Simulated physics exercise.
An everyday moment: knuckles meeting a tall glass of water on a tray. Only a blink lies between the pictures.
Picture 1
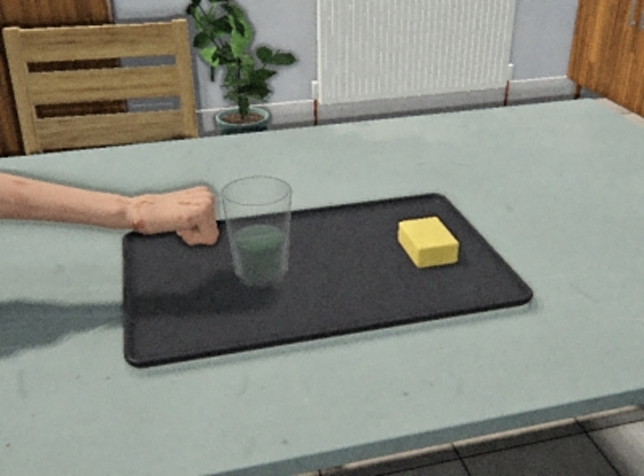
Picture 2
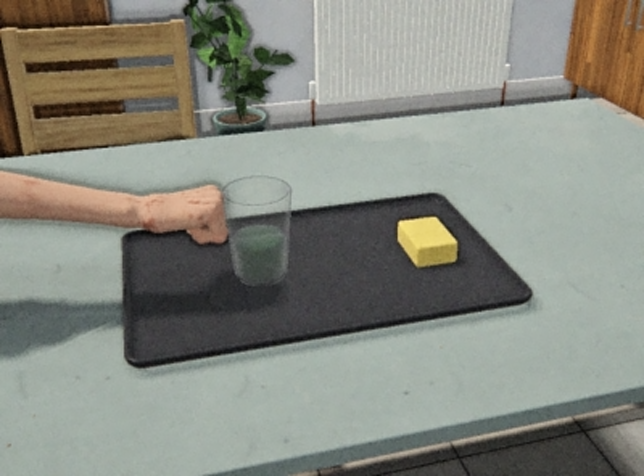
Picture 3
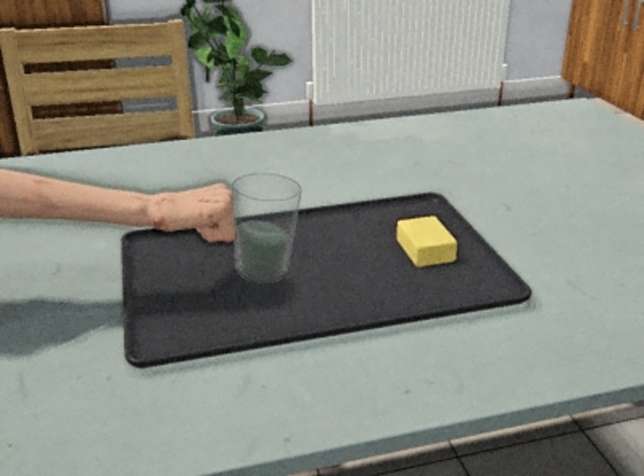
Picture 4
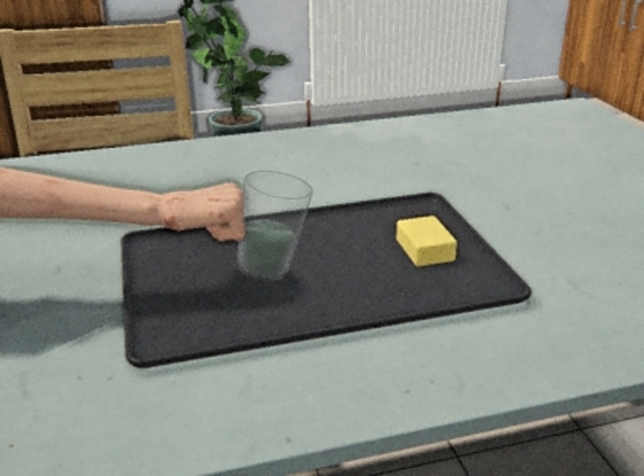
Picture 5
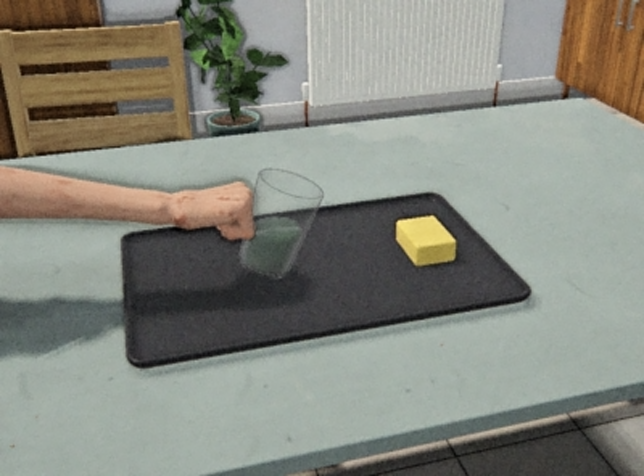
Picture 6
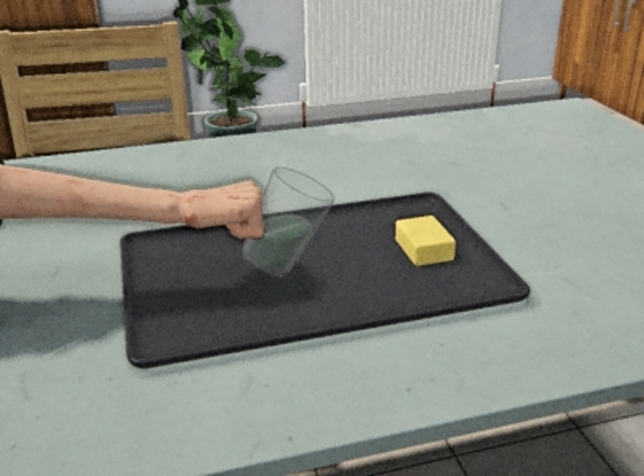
In a room with a pale green table, seen from slightly above, a wooden chair, a leafy potted plant and a white radiator stand behind. A black tray holds a clear glass of water, greenish in look, left of centre and a yellow block toward the right. A fist from the left pushes against the glass, which shifts slightly, then leans steadily rightward, its water slanting, while the view drifts very slightly.
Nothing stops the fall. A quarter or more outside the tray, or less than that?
After the fall three quarters and more stay on the tray.
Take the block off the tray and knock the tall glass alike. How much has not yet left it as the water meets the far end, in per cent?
Close to 55 per cent.
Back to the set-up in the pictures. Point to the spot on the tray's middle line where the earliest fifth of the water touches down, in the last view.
At about (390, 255).
A moment on, the tall glass lies on its side and 100 per cent is in the glass, 0 on the tray and 0 above or beyond its rim.
Next, the tall glass lies on its side and 79 per cent is in the glass, 13 on the tray and 8 above or beyond its rim.
Then the tall glass lies on its side and 40 per cent is in the glass, 35 on the tray and 25 above or beyond its rim.
Later the tall glass lies on its side and 21 per cent is in the glass, 61 on the tray and 18 above or beyond its rim.
Finally, 83 per cent is held by tray and glass, 17 is off the tray.
